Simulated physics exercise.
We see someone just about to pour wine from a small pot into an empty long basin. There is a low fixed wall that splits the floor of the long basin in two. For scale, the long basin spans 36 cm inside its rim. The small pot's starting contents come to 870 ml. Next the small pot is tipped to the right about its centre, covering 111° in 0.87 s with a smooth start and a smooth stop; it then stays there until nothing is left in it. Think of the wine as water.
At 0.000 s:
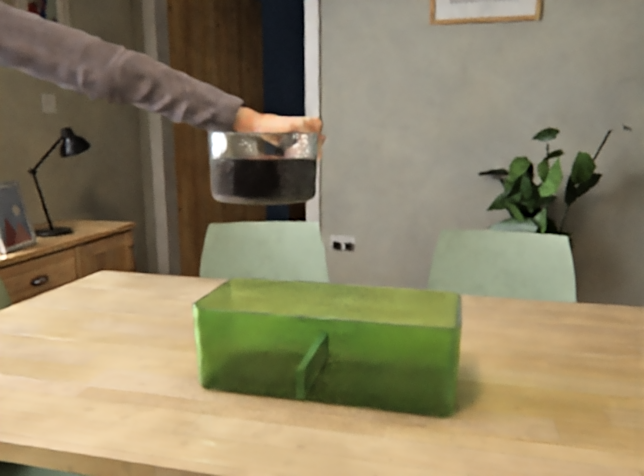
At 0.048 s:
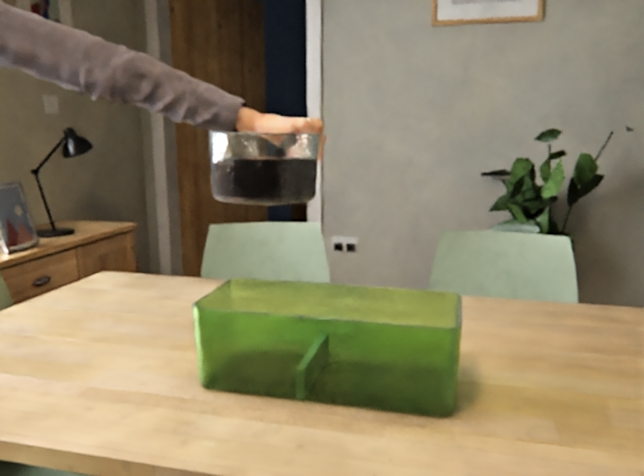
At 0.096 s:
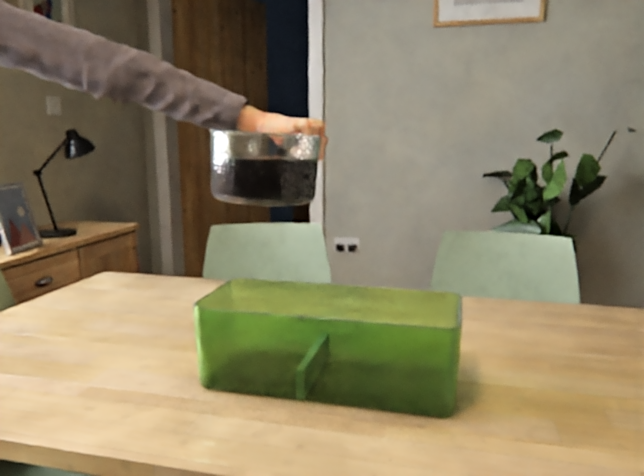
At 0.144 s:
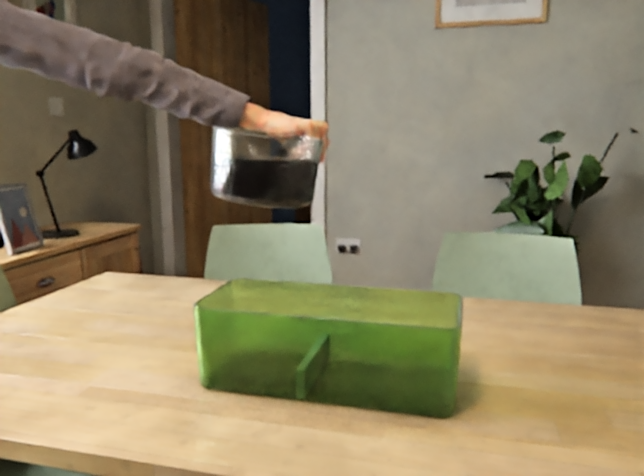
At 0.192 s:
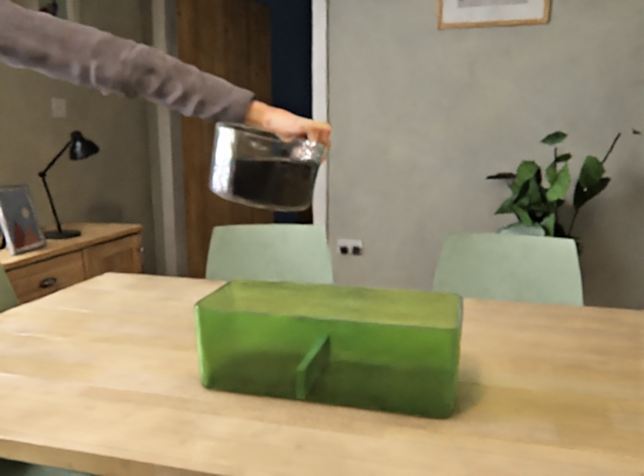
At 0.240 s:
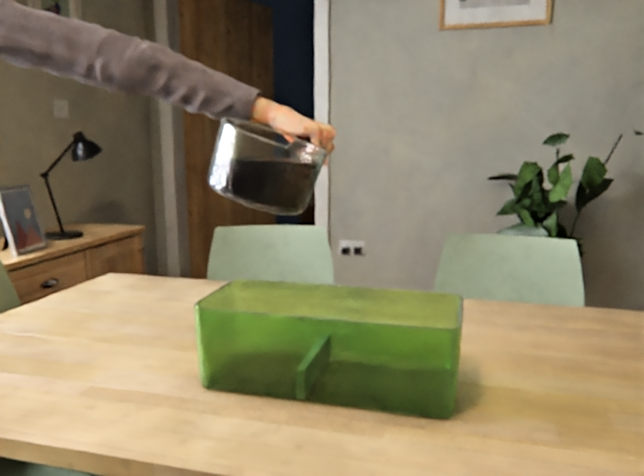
An arm in a grey sleeve held a small clear pot of dark liquid above a long green basin on a wooden table, then smoothly tilted the pot down toward the right.
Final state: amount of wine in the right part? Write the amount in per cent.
Approximately 92 %.
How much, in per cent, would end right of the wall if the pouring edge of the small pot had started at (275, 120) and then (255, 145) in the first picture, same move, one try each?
First 65, then 30 per cent.
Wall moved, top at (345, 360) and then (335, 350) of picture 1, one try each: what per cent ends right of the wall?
Respectively close to 60 and 85 %.
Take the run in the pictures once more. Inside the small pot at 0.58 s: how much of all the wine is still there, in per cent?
Close to 56 percent of the liquid remains at that time.
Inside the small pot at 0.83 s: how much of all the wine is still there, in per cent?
About 10 percent.
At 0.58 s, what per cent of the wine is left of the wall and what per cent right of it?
About 0 % left, 4 % right.
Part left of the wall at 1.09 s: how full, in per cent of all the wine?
Roughly 6 in a hundred.
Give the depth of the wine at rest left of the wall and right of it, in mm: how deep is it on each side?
Depths: Left near 2 mm, right near 28 mm.
By 0.58 s the tilt is 83° and 56 per cent is still to pour, 0 is left of the wall and 4 right of it.
By 0.83 s the tilt is 110° and 10 per cent is still to pour, 3 is left of the wall and 72 right of it.
By 1.09 s the tilt is 111° and 0 per cent is still to pour, 6 is left of the wall and 90 right of it.
By 1.37 s the tilt is 111° and 0 per cent is still to pour, 7 is left of the wall and 92 right of it.
At rest 7 per cent lies left of the wall, 92 right of it and 1 outside.
